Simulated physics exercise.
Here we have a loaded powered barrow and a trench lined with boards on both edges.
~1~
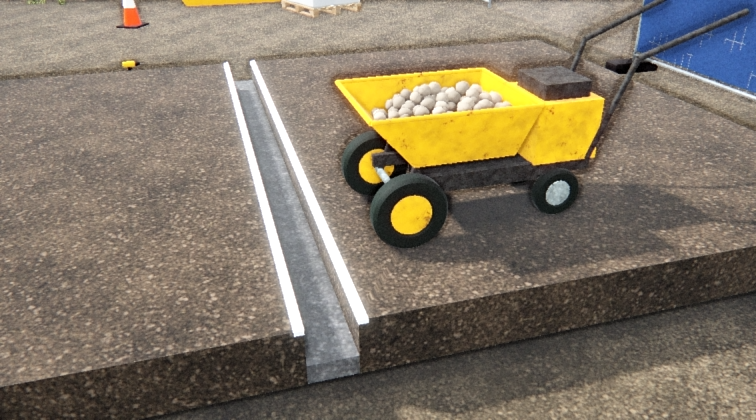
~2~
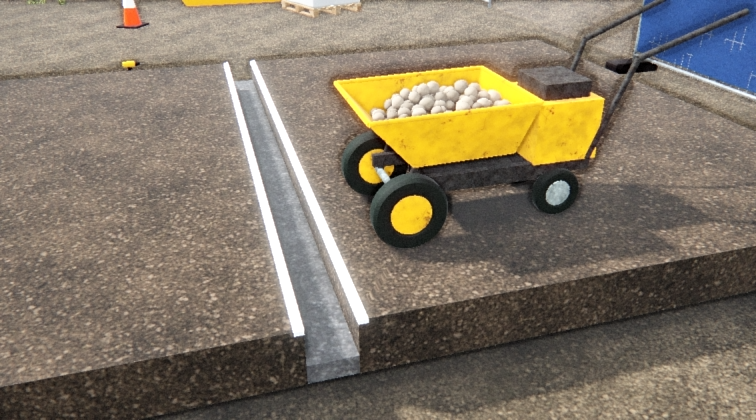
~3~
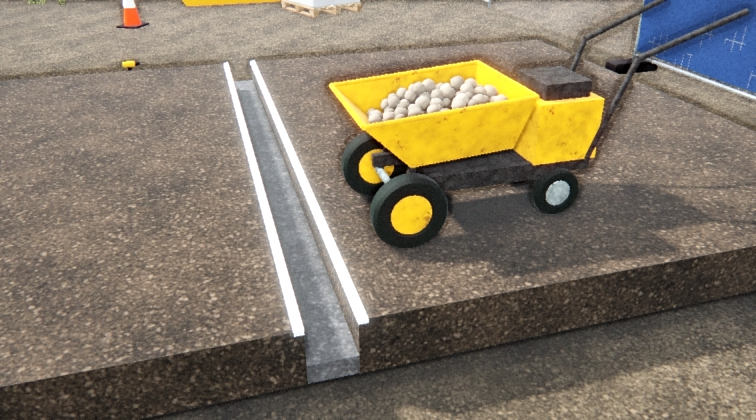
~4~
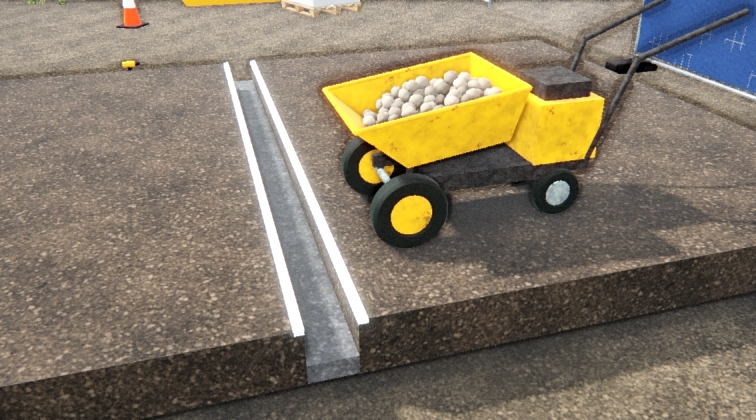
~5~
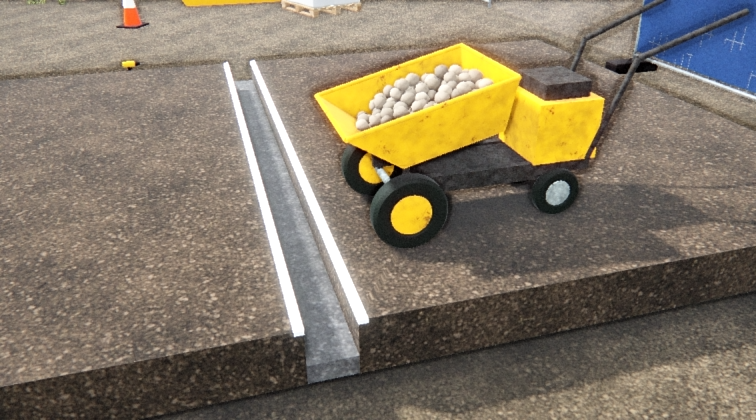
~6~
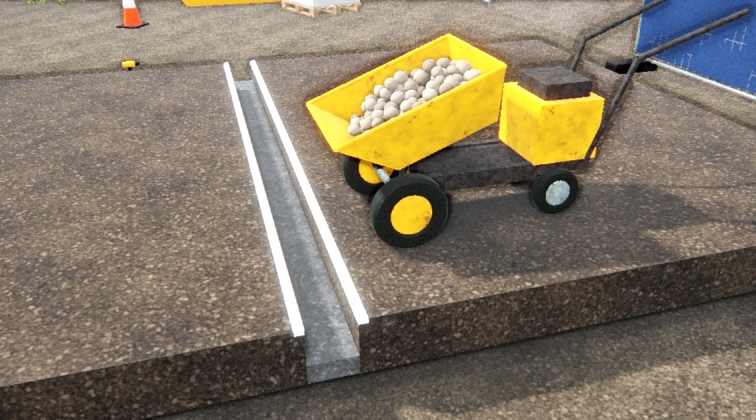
A yellow powered barrow loaded with pale, rounded pebbles stands at the right on a raised brown gravelly slab, seen from above at an angle. To its left, a narrow grey trench edged with white boards runs towards the viewer, with an orange cone and blue panel behind. The skip tilts gradually forward and leftward, its rear rising, while the wheels and camera stay still.
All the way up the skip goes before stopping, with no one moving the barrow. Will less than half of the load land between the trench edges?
The trench never gets most of the load.
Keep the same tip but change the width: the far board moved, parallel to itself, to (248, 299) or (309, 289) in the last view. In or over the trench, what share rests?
First one: 90 per cent; second one: 0 per cent.
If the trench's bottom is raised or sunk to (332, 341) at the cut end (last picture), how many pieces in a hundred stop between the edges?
Close to 20 per cent, I reckon.
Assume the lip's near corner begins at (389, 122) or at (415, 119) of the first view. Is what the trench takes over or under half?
Well, the first try gives the bigger portion, and the second gives the bigger portion.
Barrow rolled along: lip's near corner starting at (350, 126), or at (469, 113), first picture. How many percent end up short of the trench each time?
Roughly 0 per cent, and 40 per cent.
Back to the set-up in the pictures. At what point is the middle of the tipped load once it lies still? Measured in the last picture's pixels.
I'd say the middle ends up at about (256, 230).
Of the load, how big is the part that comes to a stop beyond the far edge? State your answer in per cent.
Near 50 %.
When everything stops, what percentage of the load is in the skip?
Estimate: Some 20 %.
Soon after the last picture, skip tipped steeply; all in the skip.
A little later, skip tipped right over; about two thirds in the skip; a small part in or heaped over the trench; about a quarter beyond it; a stray few falling.
Later still, skip tipped right over; about a quarter in the skip; about a quarter in or heaped over the trench; about half beyond it.
At rest, skip tipped right over; about a quarter in the skip; about a quarter in or heaped over the trench; about half beyond it.
